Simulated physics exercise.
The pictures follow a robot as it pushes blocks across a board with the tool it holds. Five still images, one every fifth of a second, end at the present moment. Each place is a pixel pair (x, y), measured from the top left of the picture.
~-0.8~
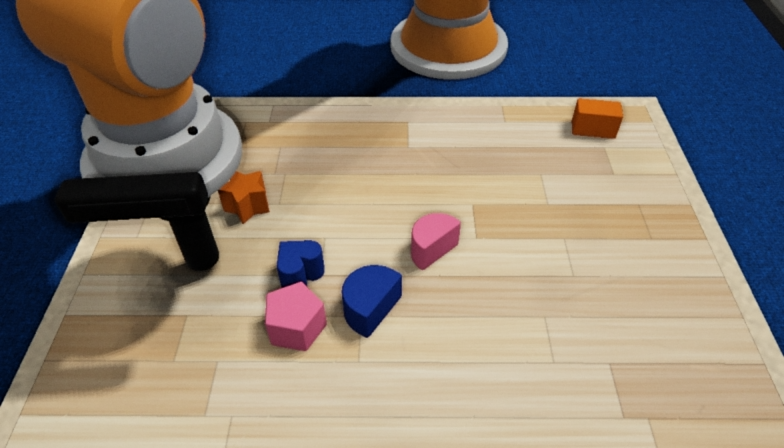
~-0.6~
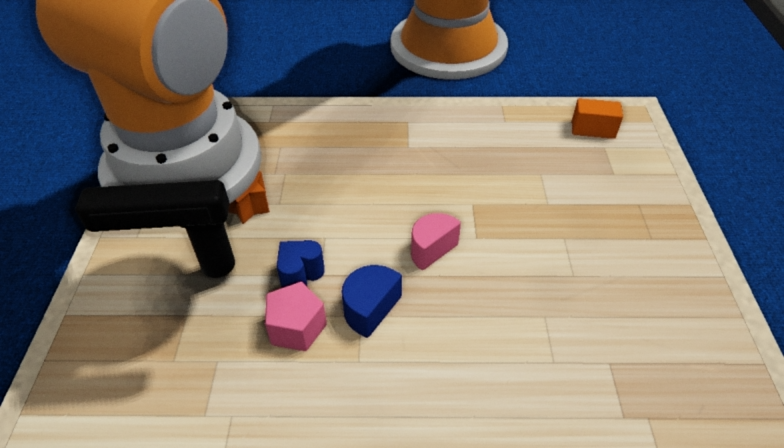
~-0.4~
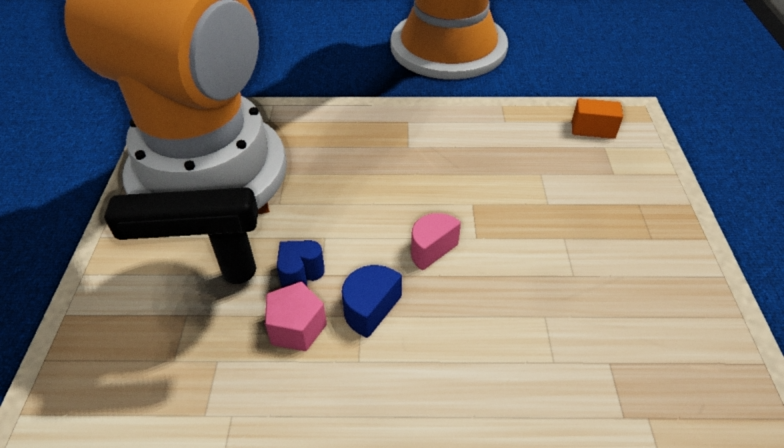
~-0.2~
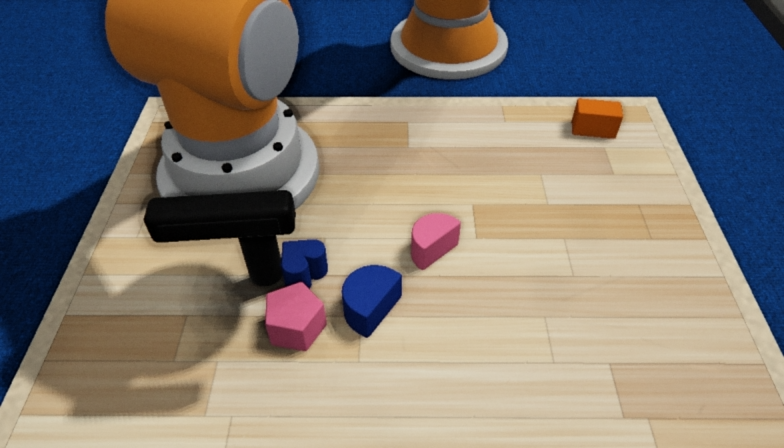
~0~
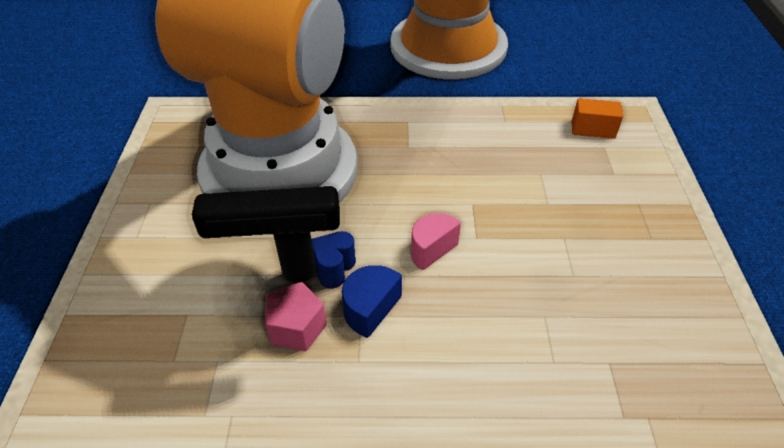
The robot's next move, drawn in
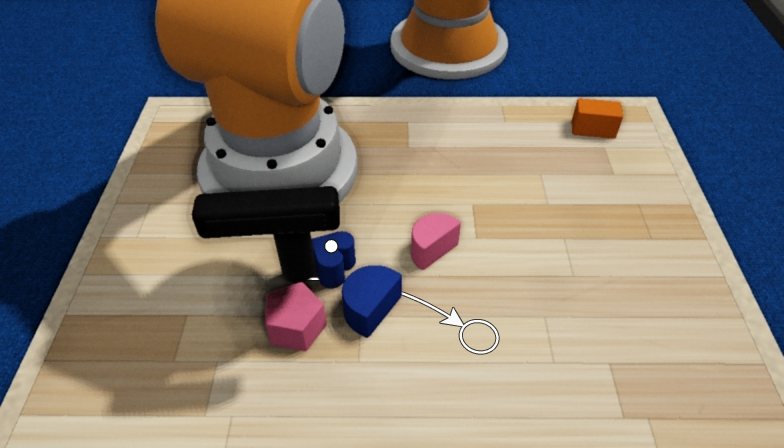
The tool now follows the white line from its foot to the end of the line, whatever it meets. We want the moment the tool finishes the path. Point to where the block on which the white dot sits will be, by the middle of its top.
The centre of its top face lies at (378, 235).
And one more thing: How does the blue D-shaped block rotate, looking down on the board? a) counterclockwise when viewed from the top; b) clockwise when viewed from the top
Choice b: Clockwise when viewed from the top.
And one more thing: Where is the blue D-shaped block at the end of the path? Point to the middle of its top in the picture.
Roughly at (393, 308).
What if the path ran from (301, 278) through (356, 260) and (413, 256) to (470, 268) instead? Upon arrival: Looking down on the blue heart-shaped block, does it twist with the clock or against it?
Short answer: Counterclockwise.
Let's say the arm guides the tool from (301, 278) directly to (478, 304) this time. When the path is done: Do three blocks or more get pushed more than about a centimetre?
In short: No.
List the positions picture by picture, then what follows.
The first picture shows tool tip at (203, 259); block tops, pink pentagonal block at (292, 306); blue heart-shaped block at (296, 253); blue D-shaped block at (369, 286).
The second picture shows tool at (219, 265); blocks unchanged.
The third picture shows tool at (240, 271); blocks unchanged.
The fourth picture shows tool at (267, 273); blue heart-shaped block at (300, 253).
The fifth picture shows tool at (299, 270); pink pentagonal block at (292, 306); blue heart-shaped block at (331, 246); blue D-shaped block at (369, 286).
Path on the board, from (301, 278) by way of (363, 283) and (423, 302) to (479, 336); the dot is on the blue heart-shaped block.
The first path, step by step. One third of the way, tool at (363, 275); blue heart-shaped block at (377, 236), turned 50° anticlockwise; blue D-shaped block at (380, 293), turned 20° clockwise.
Two thirds of the way, tool at (424, 294); blue heart-shaped block at (378, 235), turned 50° anticlockwise; blue D-shaped block at (393, 308), turned 70° clockwise.
At the end, tool at (481, 329); pink pentagonal block in place; blue heart-shaped block at (378, 235), turned 50° anticlockwise; blue D-shaped block at (393, 308), turned 70° clockwise.
